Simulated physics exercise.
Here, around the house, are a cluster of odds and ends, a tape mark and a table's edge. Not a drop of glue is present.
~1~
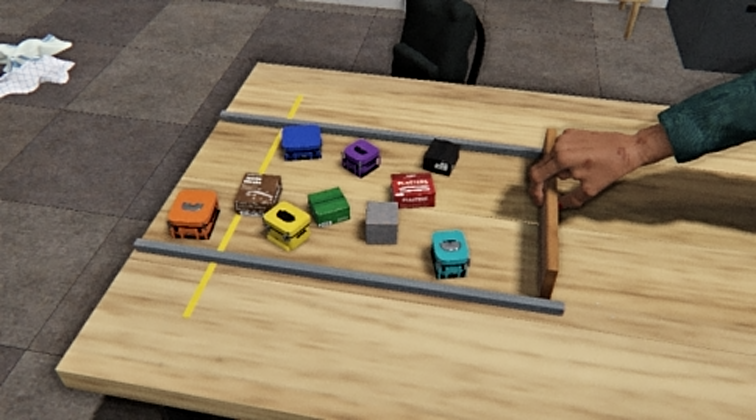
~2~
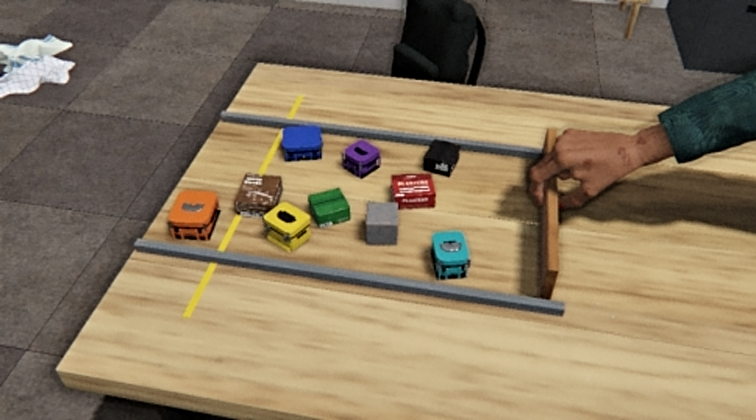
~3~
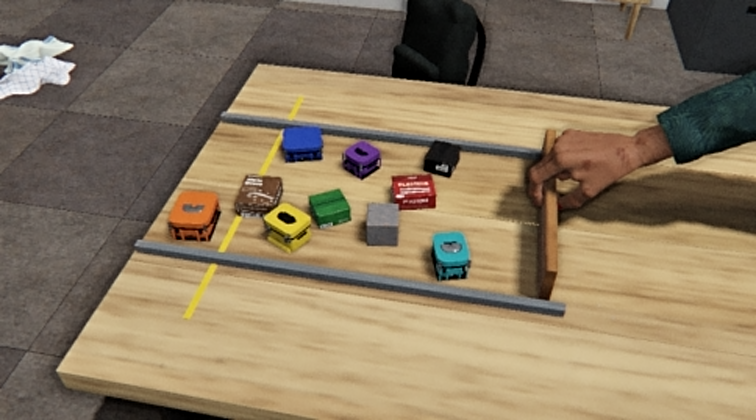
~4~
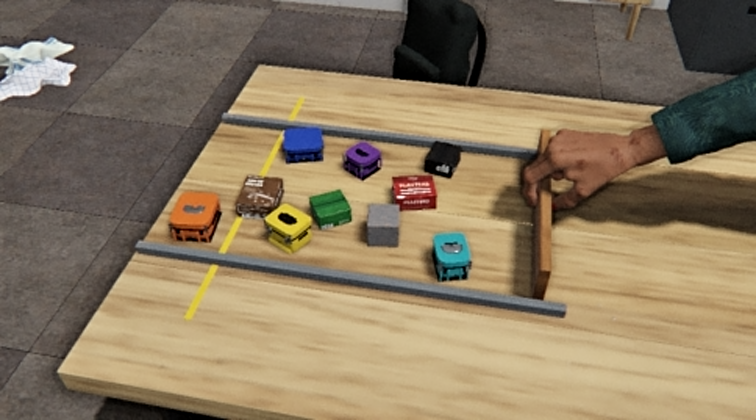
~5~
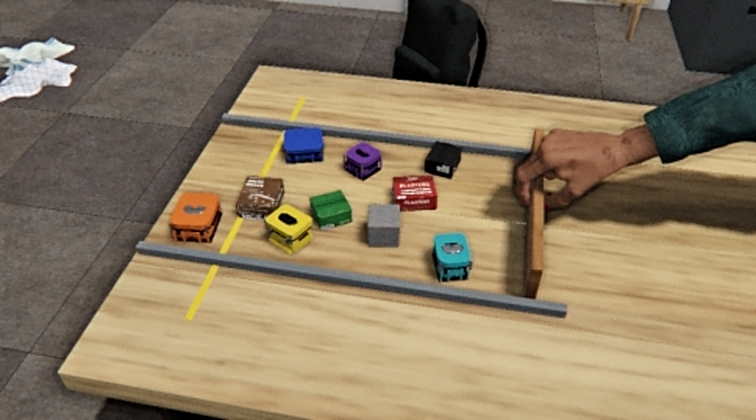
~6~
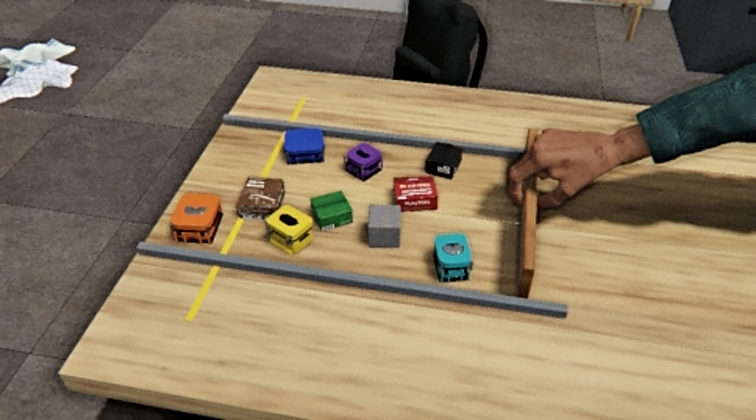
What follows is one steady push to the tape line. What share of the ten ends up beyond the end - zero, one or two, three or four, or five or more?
Band: One faller or a pair.
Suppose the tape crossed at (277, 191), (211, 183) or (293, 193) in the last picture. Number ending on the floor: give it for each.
In order: 0, 6 and 0.
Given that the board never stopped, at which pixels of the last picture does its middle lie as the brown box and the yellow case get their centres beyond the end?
The middle would be close to (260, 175) and then close to (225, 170).
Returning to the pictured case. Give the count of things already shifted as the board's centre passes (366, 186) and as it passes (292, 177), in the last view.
I count 7 first and 10 after.
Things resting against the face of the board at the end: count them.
Count: 4.
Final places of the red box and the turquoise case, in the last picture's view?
The red box at (244, 168), the turquoise case at (218, 224).
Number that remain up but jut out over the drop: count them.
I get 1.
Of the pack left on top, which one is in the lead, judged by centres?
That would be the blue case, which ends nearest.
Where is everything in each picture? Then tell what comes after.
The first picture shows orange case (195, 215); brown box (259, 195); blue case (302, 143); board (548, 207); tape (254, 185).
The second picture shows brown box (259, 195); yellow case (288, 227).
The third picture shows blue case (303, 145); red box (413, 192).
The fourth picture shows orange case (197, 218); grey block (383, 225).
The fifth picture shows brown box (261, 198); black box (443, 160).
The sixth picture shows orange case (198, 219); brown box (262, 198); blue case (304, 147); board (528, 207); tape (257, 189).
Early on, none off yet; orange case at rest near (198, 219); brown box at rest near (262, 198); blue case at rest near (304, 147).
A while later, none off yet; orange case at rest near (198, 219); brown box travelled a little near (242, 201); blue case travelled about its own width near (282, 138).
Finally, the number that fall off is one or two; lost, brown box and orange case.
